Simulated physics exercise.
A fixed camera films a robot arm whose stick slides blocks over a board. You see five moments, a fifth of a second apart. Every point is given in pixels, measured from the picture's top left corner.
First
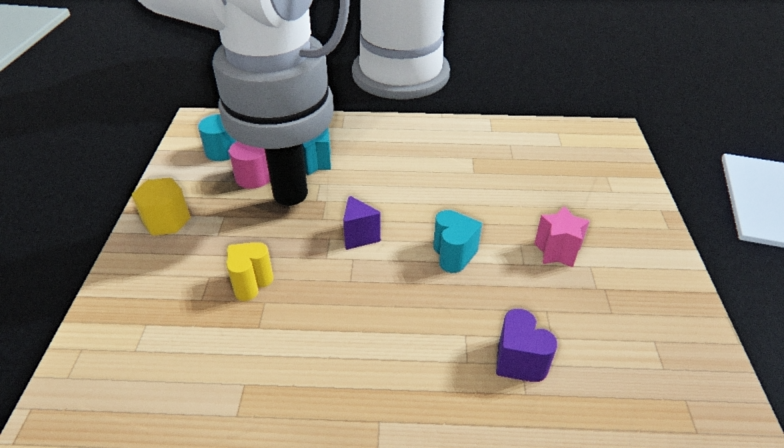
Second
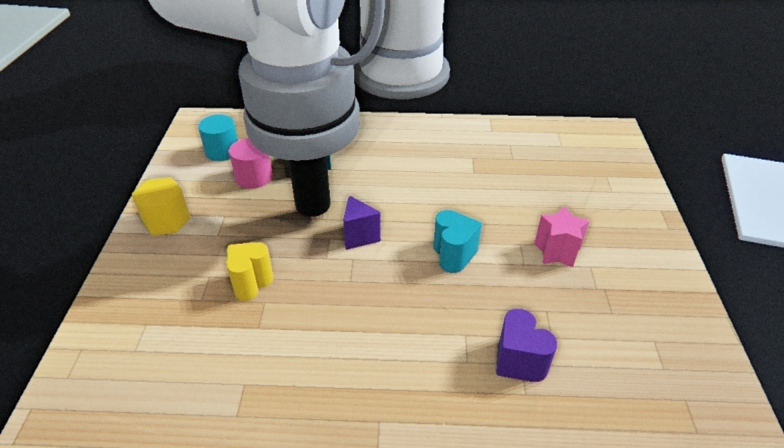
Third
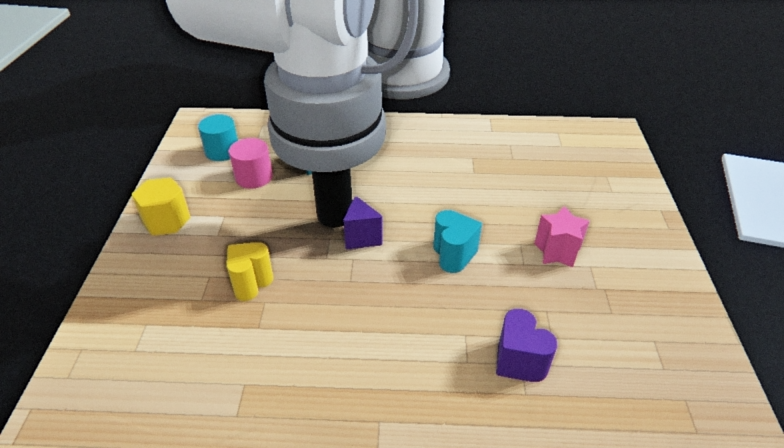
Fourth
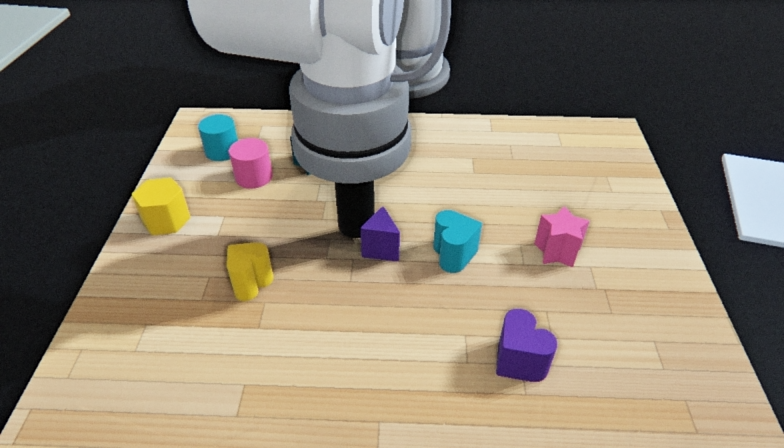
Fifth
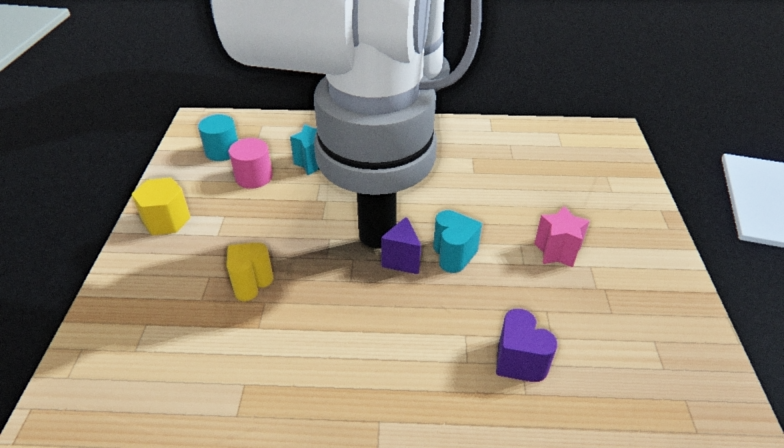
On a wooden board, a robot arm's black stick moves right and pushes a purple triangular block.
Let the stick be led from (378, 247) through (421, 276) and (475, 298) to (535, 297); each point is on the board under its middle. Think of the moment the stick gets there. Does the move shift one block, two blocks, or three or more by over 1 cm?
Answer: 1.
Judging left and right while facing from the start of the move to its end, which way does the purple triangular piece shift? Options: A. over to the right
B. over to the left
That would be A.
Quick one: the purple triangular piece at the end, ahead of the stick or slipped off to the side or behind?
No longer ahead of the stick.
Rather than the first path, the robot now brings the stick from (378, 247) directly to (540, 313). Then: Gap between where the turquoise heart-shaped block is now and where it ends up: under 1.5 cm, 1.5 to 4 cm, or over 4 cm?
It travels between 1.5 and 4 cm.
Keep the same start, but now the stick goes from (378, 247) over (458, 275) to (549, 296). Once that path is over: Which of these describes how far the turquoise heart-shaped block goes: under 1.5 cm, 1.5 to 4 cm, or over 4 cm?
Between 1.5 and 4 cm.
What follows on the original path. One third of the way, stick (421, 266); purple triangular piece (454, 261), turned 20° anticlockwise.
Two thirds of the way, stick (478, 288); purple triangular piece (511, 288).
At the end, stick (538, 286); purple triangular piece (539, 297), turned 40° clockwise; turquoise heart-shaped block not moved.
